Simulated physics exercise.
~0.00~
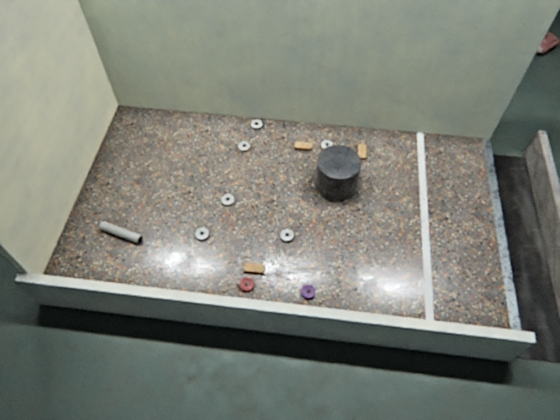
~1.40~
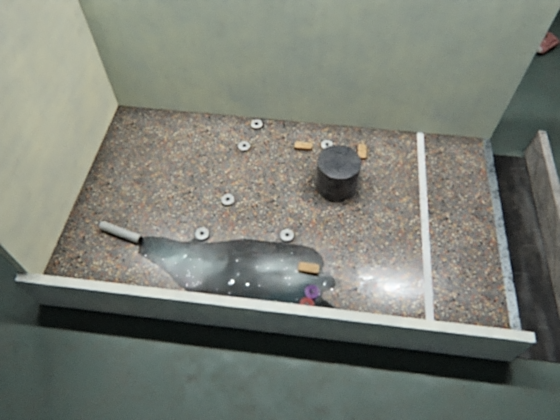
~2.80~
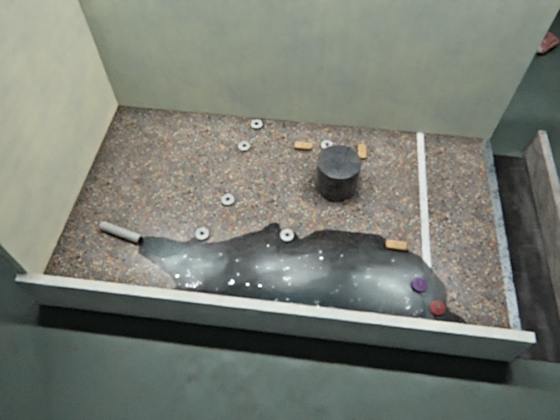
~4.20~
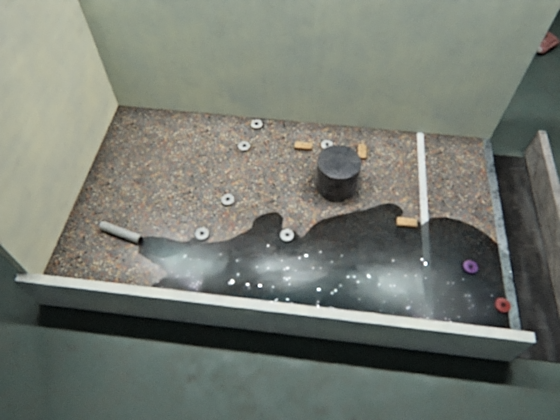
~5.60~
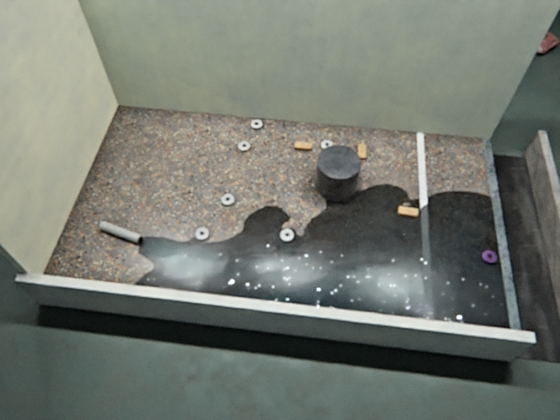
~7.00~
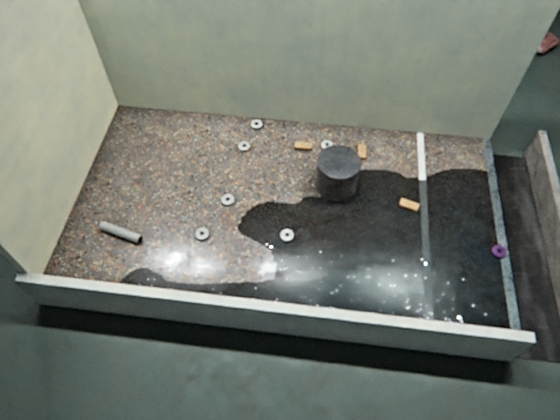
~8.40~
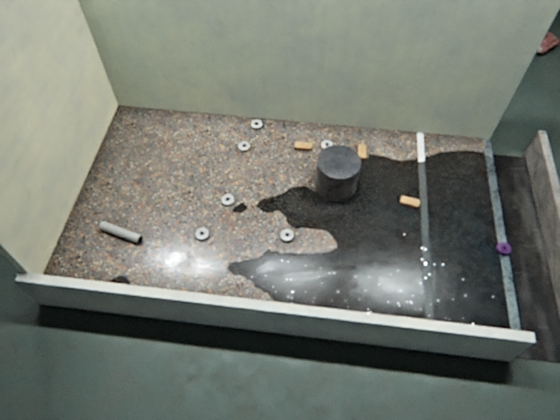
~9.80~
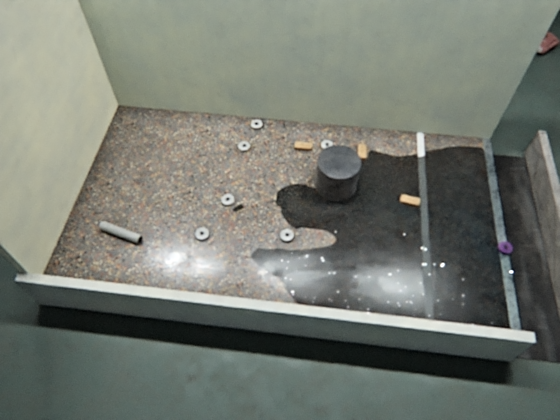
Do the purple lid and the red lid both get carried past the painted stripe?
Yes, both lids get past the stripe. The purple one comes to rest near the right edge, while the red one goes out of view.
